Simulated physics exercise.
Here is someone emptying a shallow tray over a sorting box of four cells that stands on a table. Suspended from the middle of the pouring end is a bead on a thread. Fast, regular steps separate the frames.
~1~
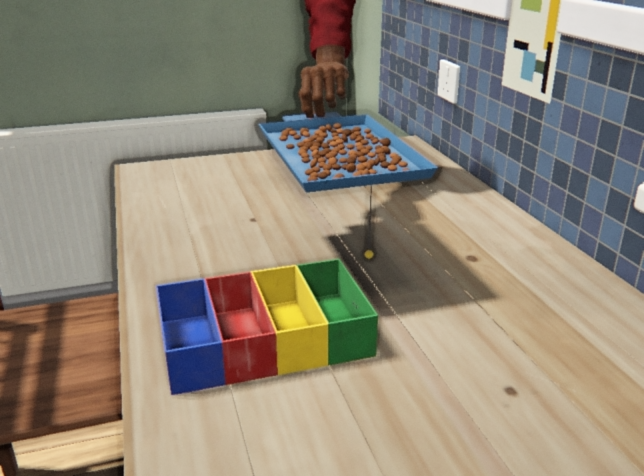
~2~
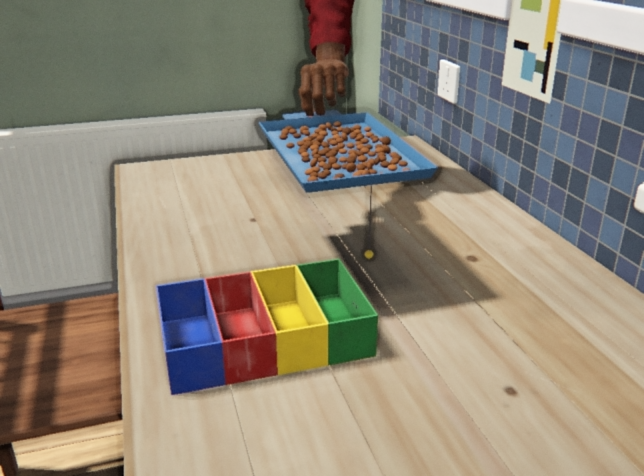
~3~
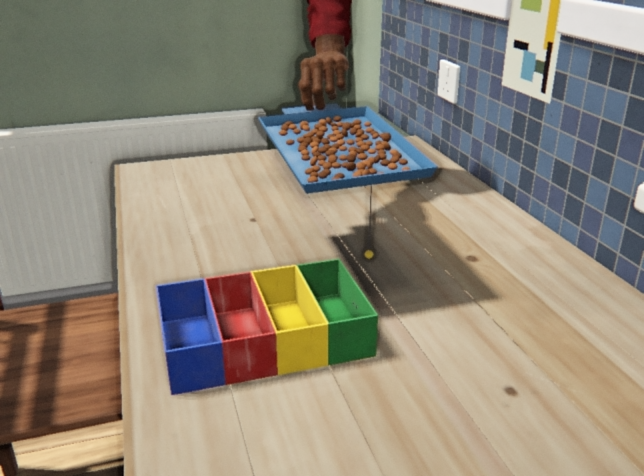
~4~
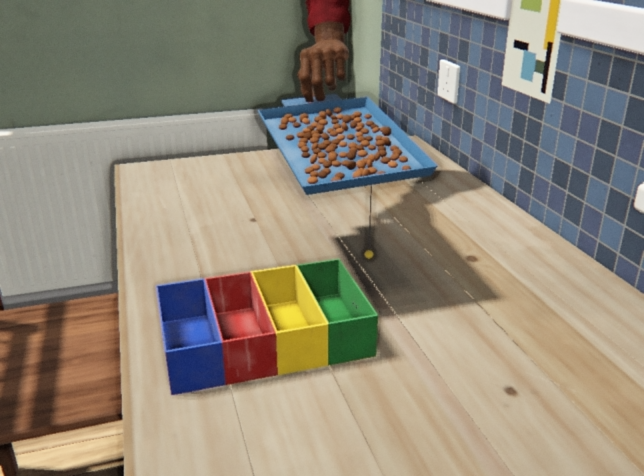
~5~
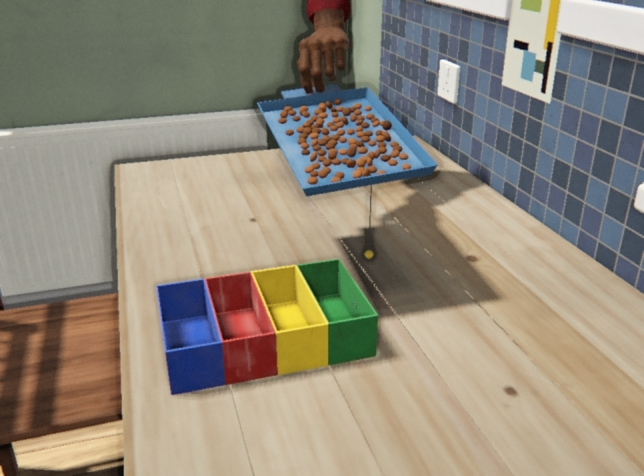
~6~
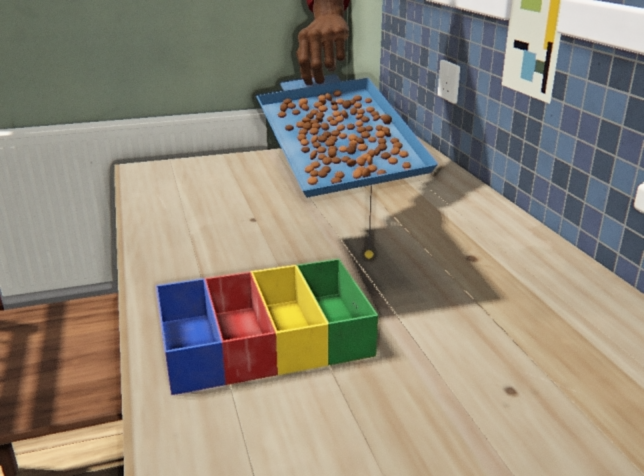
In the video, a hand holds a shallow blue tray of small brown pieces above a wooden table with a blue, red, yellow and green sorting box, then gradually raises the tray's far end, tilting it slightly toward the viewer.
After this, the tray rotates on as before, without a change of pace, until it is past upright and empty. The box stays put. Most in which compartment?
Green compartment.
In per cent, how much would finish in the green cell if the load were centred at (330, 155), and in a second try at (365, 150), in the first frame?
Around 60 then around 60 per cent.
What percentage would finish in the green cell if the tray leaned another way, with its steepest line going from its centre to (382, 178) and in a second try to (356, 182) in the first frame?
Lab note: Try one about 0 %, try two about 30 %.
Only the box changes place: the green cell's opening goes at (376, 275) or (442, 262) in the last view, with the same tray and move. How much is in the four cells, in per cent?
In turn 100 and 100 in a hundred.
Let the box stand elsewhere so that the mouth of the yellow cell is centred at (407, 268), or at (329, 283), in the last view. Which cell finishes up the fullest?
First place: The blue one; second place: The yellow one.
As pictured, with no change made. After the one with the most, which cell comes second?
The runner-up is the cell in yellow.
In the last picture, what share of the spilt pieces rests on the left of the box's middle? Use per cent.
Roughly 0 in a hundred.
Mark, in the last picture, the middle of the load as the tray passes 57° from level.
In the last view the centre sits at roughly (337, 174).
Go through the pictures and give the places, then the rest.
The first frame shows corners of the pouring end (306, 180) and (432, 166), level; middle of the load (343, 152), bits of dog kibble; bead on its thread (369, 254); blue cell (196, 364); red cell (250, 354); yellow cell (303, 345); green cell (353, 336).
The second frame shows corners of the pouring end (306, 181) and (432, 166), level; middle of the load (343, 151).
The third frame shows corners of the pouring end (306, 182) and (432, 165), tipped barely, lowest at the left corner; middle of the load (343, 149).
The fourth frame shows corners of the pouring end (306, 184) and (432, 164), tipped a little, lowest at the left corner; middle of the load (343, 144).
The fifth frame shows corners of the pouring end (306, 185) and (432, 163), tipped a little, lowest at the left corner; middle of the load (343, 140).
The sixth frame shows corners of the pouring end (306, 187) and (432, 162), tipped a little, lowest at the left corner; middle of the load (343, 136); blue cell (196, 364); red cell (250, 354); yellow cell (303, 345); green cell (353, 336).
Just after the last frame, tray tipped steeply; the larger part on the tray; just a few in the green cell; about a tenth falling or outside the box.
A moment on, tray tipped right over; roughly half in the green cell; roughly a quarter in the yellow cell; roughly a quarter falling or outside the box.
Further on, tray tipped past a quarter turn; roughly half in the green cell; roughly a quarter in the yellow cell; roughly a quarter falling or outside the box.
When it is over, tray tipped past a quarter turn; roughly half in the green cell; roughly a quarter in the yellow cell; not one in the blue cell; not one in the red cell; roughly a quarter outside the box.
